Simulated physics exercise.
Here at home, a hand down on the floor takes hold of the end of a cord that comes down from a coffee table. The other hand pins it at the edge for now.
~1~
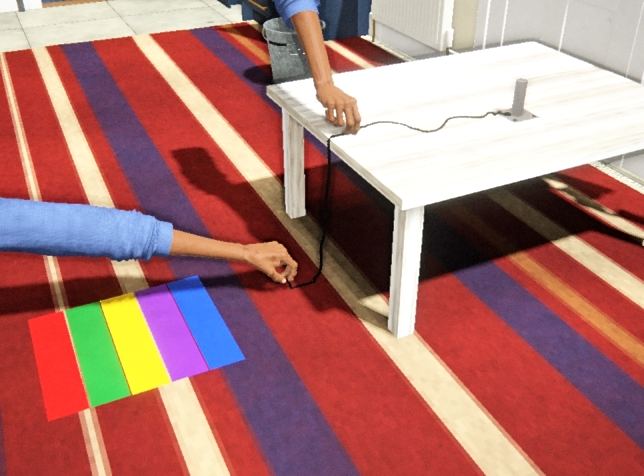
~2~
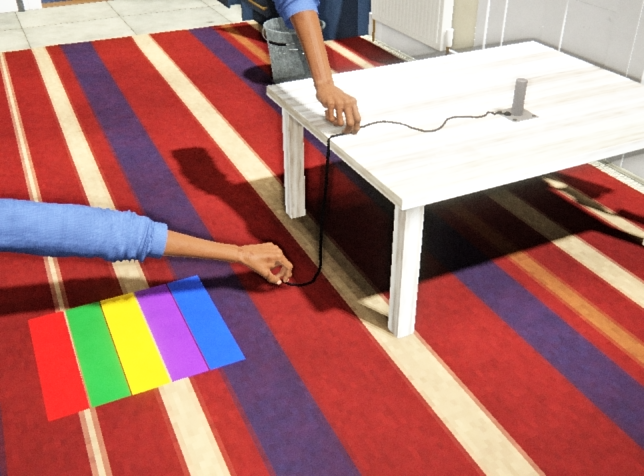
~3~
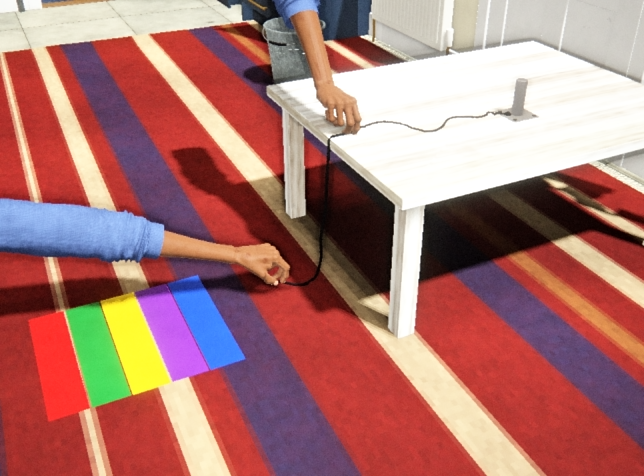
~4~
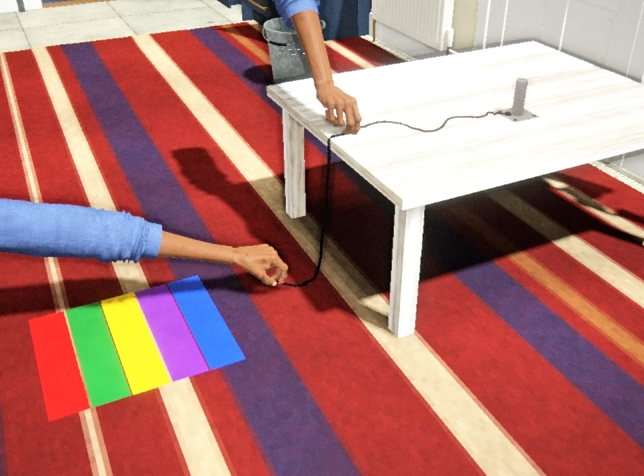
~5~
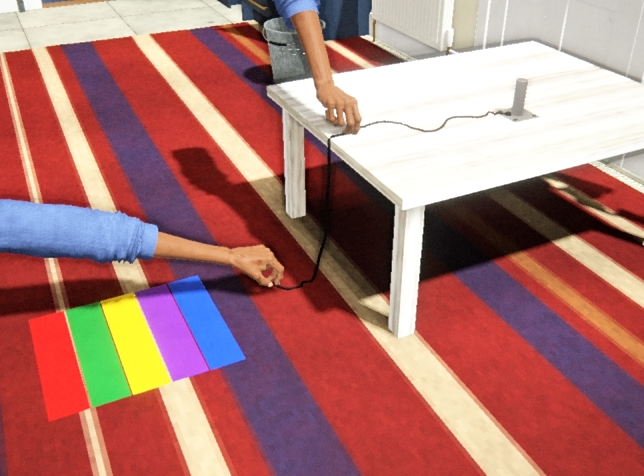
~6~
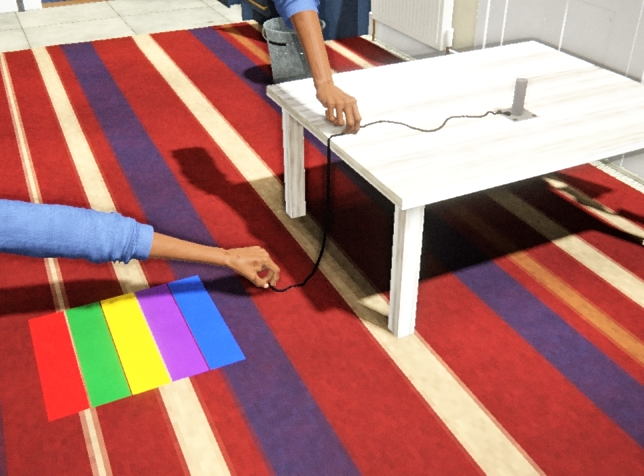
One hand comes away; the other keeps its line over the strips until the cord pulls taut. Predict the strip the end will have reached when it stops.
I would say the yellow strip.
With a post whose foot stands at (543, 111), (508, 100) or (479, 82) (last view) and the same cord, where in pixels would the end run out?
Around (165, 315), (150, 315) and (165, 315).
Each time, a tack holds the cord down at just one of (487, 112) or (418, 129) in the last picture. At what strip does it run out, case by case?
Try 1: Yellow; try 2: Purple.
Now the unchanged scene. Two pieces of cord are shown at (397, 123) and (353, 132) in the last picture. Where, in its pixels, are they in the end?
First one: (368, 136); second one: (318, 159).
Early on, end near (190, 306); over blue.
Midway, end near (150, 317); over purple.
At the end of the slack, end near (125, 324); over yellow. It gets as far as the yellow strip.
